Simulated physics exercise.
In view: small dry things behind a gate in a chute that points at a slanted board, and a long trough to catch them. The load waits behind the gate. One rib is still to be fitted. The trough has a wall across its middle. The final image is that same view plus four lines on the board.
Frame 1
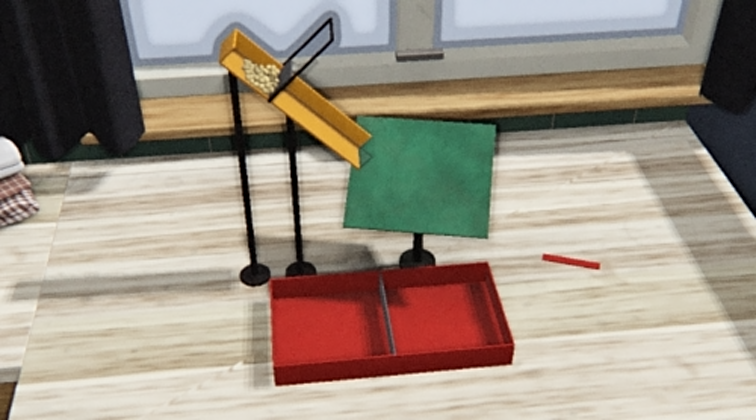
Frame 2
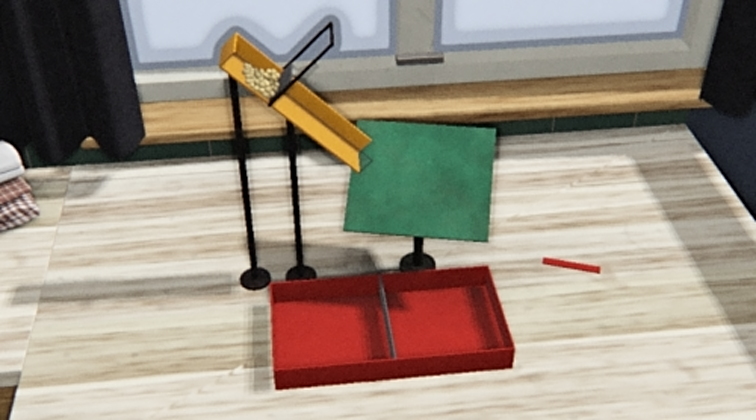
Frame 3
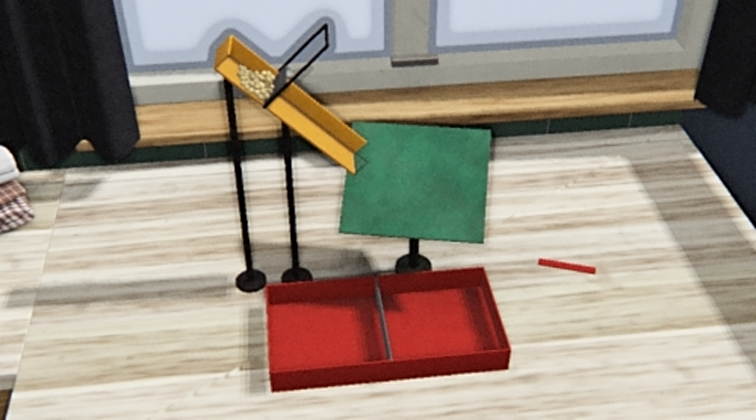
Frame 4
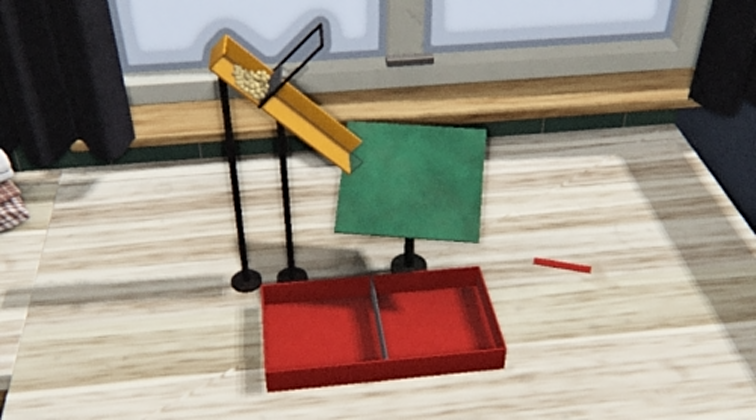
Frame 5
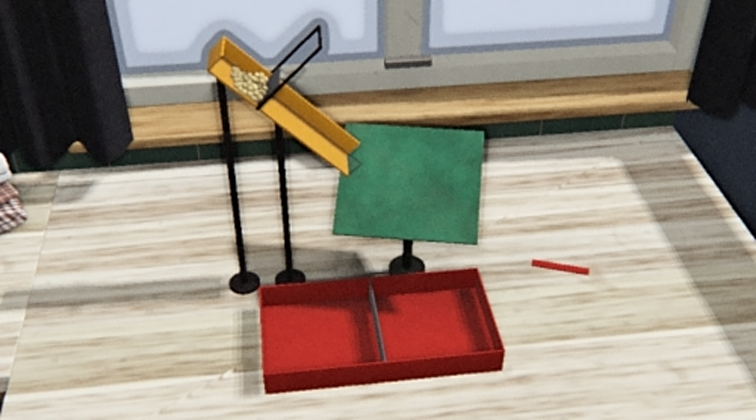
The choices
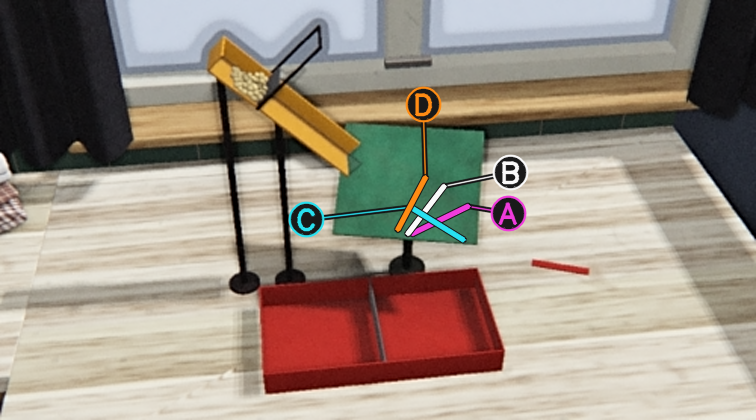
A yellow chute holding pale beans points at a green board, and nothing visibly moves.
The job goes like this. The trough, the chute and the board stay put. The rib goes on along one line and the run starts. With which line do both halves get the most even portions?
It is D.
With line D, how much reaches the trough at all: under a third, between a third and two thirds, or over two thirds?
Over two thirds.
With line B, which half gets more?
Right.
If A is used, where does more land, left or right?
Right.
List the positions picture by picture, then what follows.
Load behind the gate at (265, 78), soya beans; lip of the chute at (358, 159), sloping fairly steeply, in the first frame.
Middle of the board at (421, 179), tilted fairly steeply; middle of its low edge at (415, 236); of its high edge at (426, 124), in the second frame.
Front corners of the trough at (270, 372) and (511, 349); front end of its middle wall at (392, 361); gate still shut at (283, 77), in the third frame.
Middle of the load at (255, 84); lip at (349, 164), in the fourth frame.
Middle of the load at (253, 86); lip at (347, 166), in the fifth frame.
On the marked copy, line A from (467, 206) to (412, 233); line B from (443, 186) to (407, 233); line C from (410, 207) to (463, 239); line D from (425, 177) to (398, 229).
Choosing A, of what is caught, a small part in the left half, nearly all in the right.
Choosing B, of what is caught, about a quarter in the left half, most in the right.
Choosing C, of what is caught, a small part in the left half, most in the right.
Choosing D, of what is caught, about two thirds in the left half, about a third in the right.
